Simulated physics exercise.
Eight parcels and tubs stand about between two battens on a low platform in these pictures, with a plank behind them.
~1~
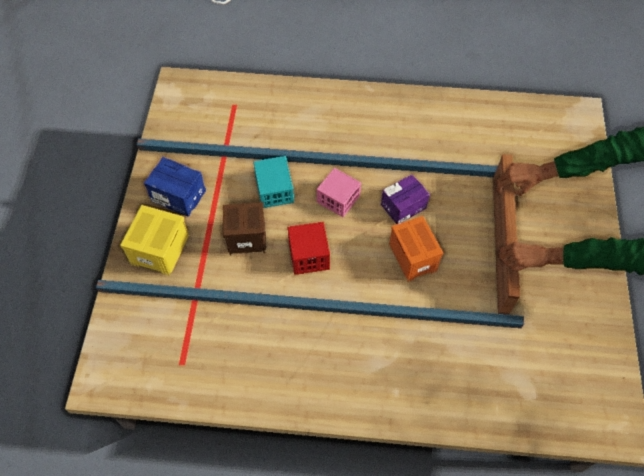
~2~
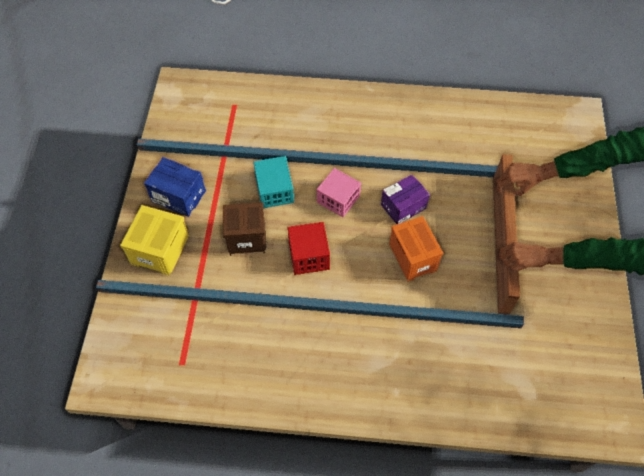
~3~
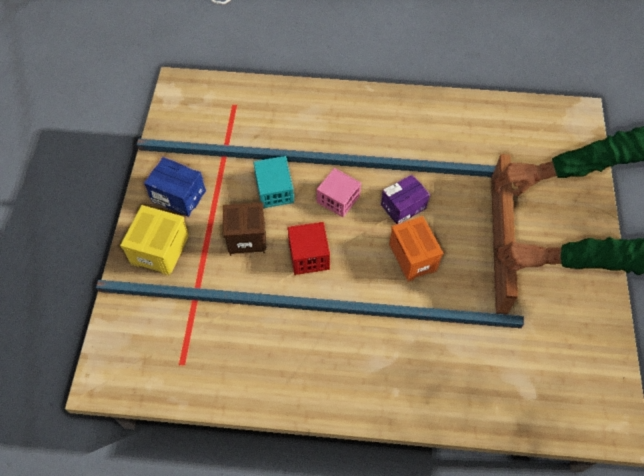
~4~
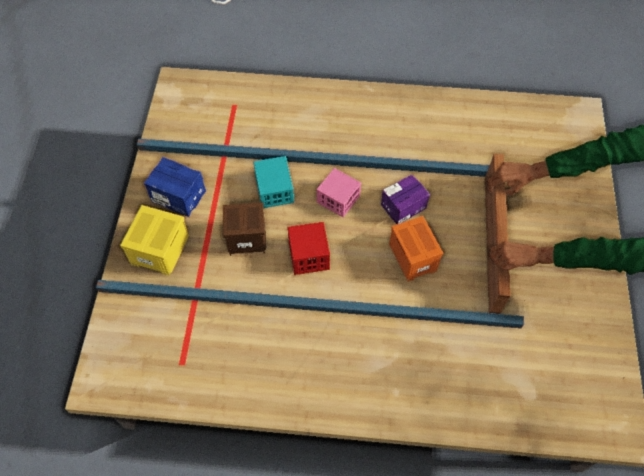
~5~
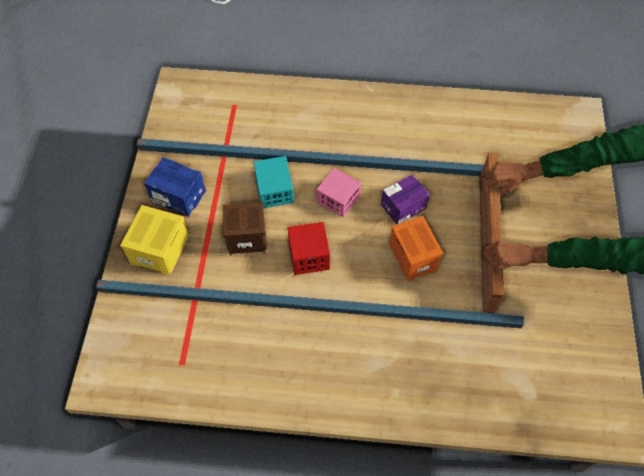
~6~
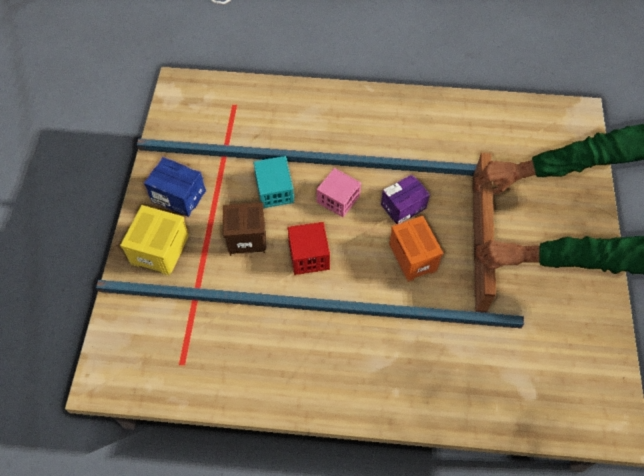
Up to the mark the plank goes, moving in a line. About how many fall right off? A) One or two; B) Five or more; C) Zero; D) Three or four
A, one or two.
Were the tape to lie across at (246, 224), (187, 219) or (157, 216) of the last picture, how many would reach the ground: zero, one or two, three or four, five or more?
In the order of the places given: None; three or four; 5 or more.
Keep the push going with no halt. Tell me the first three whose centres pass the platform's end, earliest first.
Sequence: Yellow tote, then brown tote, then blue parcel.
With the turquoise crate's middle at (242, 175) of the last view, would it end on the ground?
Started there, the object is not lost.
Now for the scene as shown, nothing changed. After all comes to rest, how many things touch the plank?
Result: 3 in all.
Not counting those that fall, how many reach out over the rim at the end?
It would come to 2.
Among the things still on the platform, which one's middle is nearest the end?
The brown tote ends up foremost.
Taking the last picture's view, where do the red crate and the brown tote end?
First (153, 236), then (118, 218).
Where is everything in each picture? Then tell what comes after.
Yellow tote (156, 241); blue parcel (176, 187); brown tote (245, 229); plank (505, 233); tape (211, 221), in the first picture.
Blue parcel (176, 187); red crate (309, 248), in the second picture.
Brown tote (245, 229); orange tote (415, 249), in the third picture.
Yellow tote (156, 241); turquoise crate (274, 182), in the fourth picture.
Blue parcel (176, 187); plank (491, 232), in the fifth picture.
Yellow tote (156, 241); blue parcel (176, 187); brown tote (245, 229); plank (483, 231); tape (211, 221), in the sixth picture.
Soon after, none off yet; yellow tote at rest near (156, 241); blue parcel at rest near (176, 187); brown tote at rest near (245, 229).
At rest, the number that fall off is one or two; fallen, yellow tote.
